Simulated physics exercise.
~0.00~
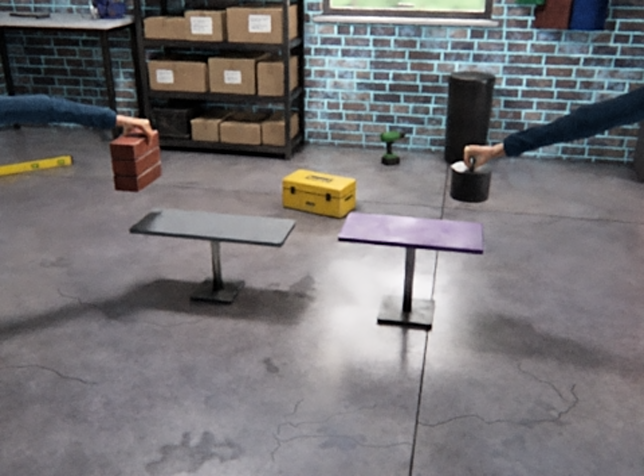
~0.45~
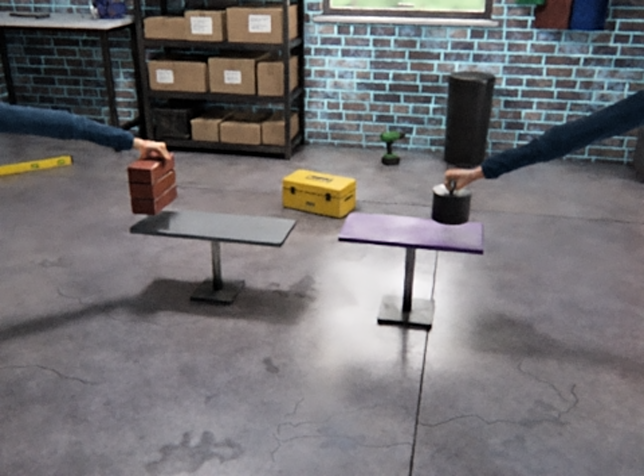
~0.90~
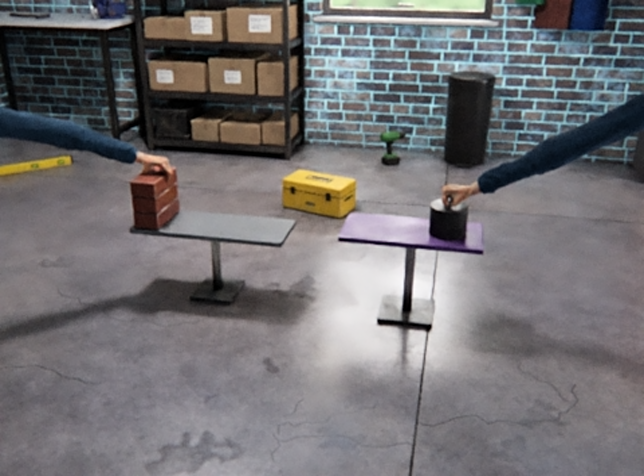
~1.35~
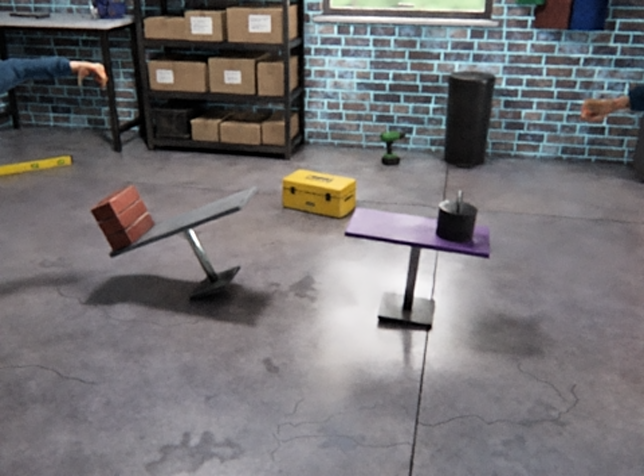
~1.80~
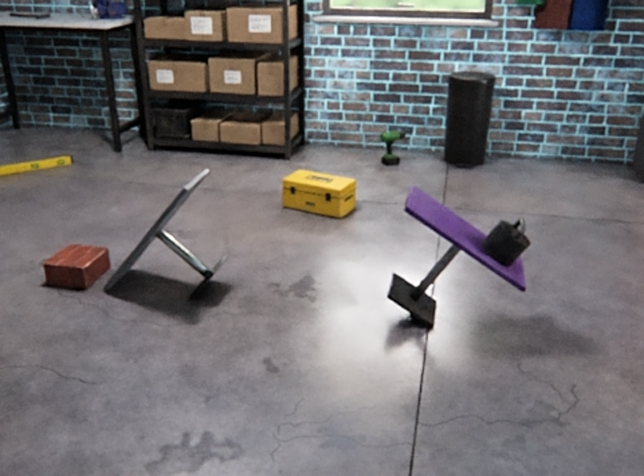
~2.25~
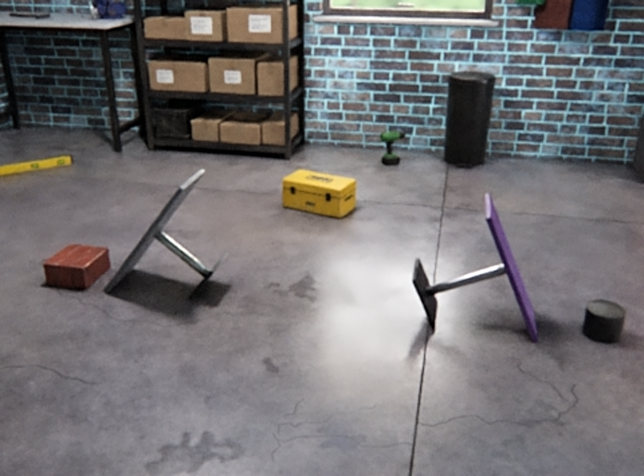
Two hands lowered a stack of red bricks onto the left end of a grey stand and a dark cylinder onto the right end of a purple side table, then let go, and both toppled outward, spilling their loads onto the floor.
